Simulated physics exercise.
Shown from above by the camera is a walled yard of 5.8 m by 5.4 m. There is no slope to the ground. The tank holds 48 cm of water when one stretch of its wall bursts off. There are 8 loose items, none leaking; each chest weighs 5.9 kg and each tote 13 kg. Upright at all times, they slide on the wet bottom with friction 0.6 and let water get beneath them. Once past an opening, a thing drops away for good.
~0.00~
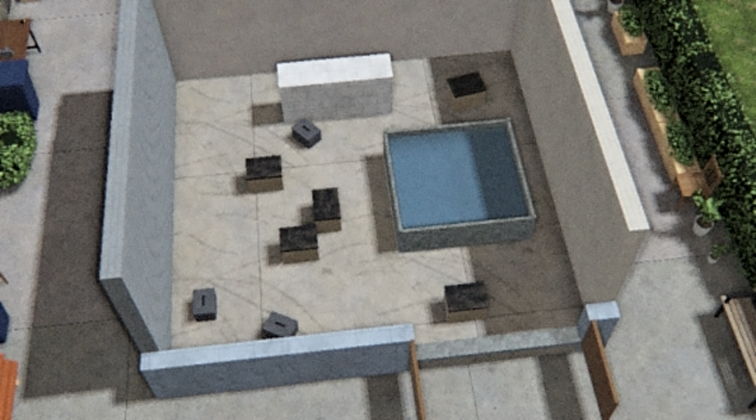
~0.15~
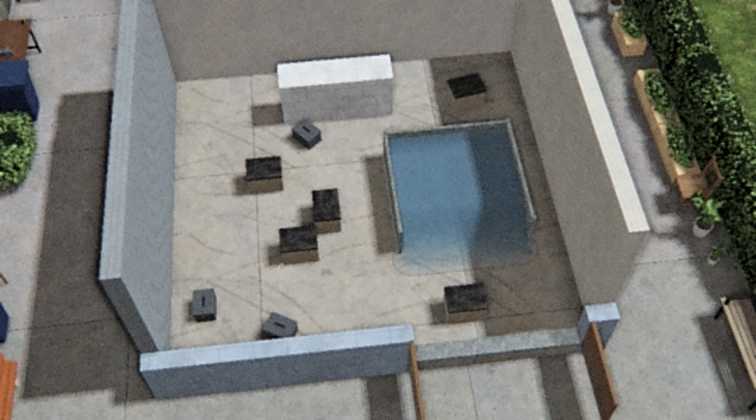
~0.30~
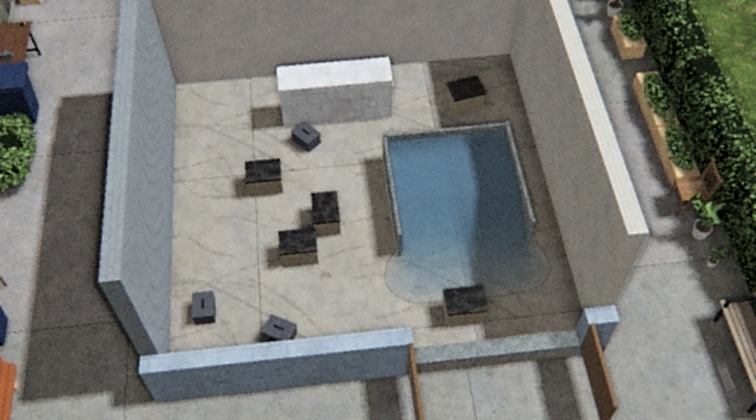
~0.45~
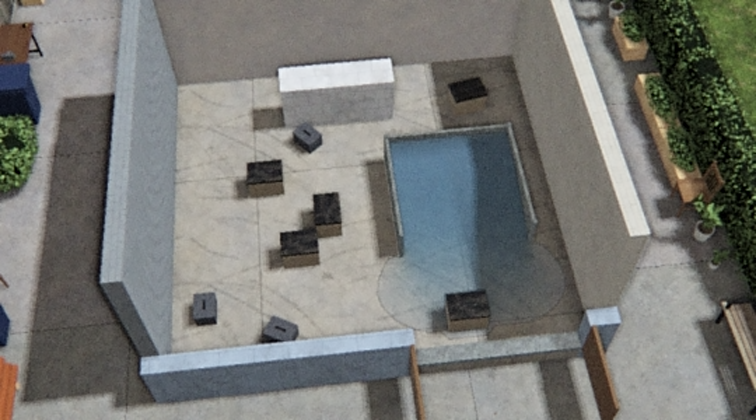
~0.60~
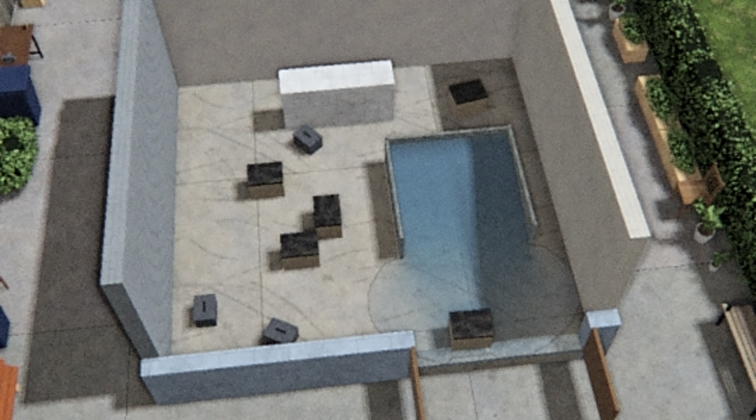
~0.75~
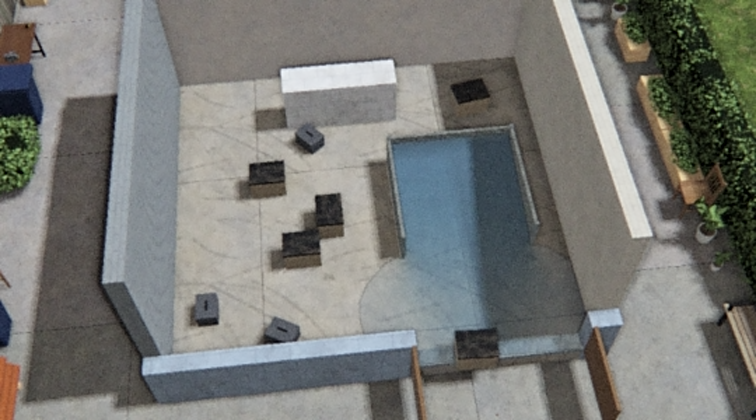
A blue pool of water in a square tank stands at the right of a walled, pale paved yard, seen from high above, with planters and a green hedge beyond the right wall. Dark-topped chests, small grey blocks and a white-topped block sit around it. The tank's near side gives way and water spreads toward the front wall, sliding one chest forward while the others stay put.
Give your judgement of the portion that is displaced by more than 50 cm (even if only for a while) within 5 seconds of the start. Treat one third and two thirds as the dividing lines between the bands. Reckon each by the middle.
The tally will land in the lowest bracket.
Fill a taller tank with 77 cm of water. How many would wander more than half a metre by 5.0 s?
Then 2 of them.
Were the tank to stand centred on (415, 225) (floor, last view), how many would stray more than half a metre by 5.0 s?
That would give 2.
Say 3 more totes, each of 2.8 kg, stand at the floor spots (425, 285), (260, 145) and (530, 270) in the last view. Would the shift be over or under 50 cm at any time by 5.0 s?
The first comes out beyond the limit, the second within the limit, the third beyond the limit.
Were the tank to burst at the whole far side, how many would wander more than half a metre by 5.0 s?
Result: 2.
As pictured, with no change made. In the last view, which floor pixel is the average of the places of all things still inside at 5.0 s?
I'd say about (313, 219) in the last view.
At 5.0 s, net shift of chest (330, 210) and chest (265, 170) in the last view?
Respectively, 0 centimetres and 0 centimetres.
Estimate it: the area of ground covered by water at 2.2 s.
Roughly 10.0 m2.
After 1.1 s 1 of 8 are over 50 cm from their spots; 0 afloat.
After 2.2 s 1 of 8 are over 50 cm from their spots; 0 afloat.
After 3.5 s 1 of 8 are over 50 cm from their spots; 0 afloat.
After 5.0 s 1 of 8 are over 50 cm from their spots, and 1 have been at some point; 0 afloat.
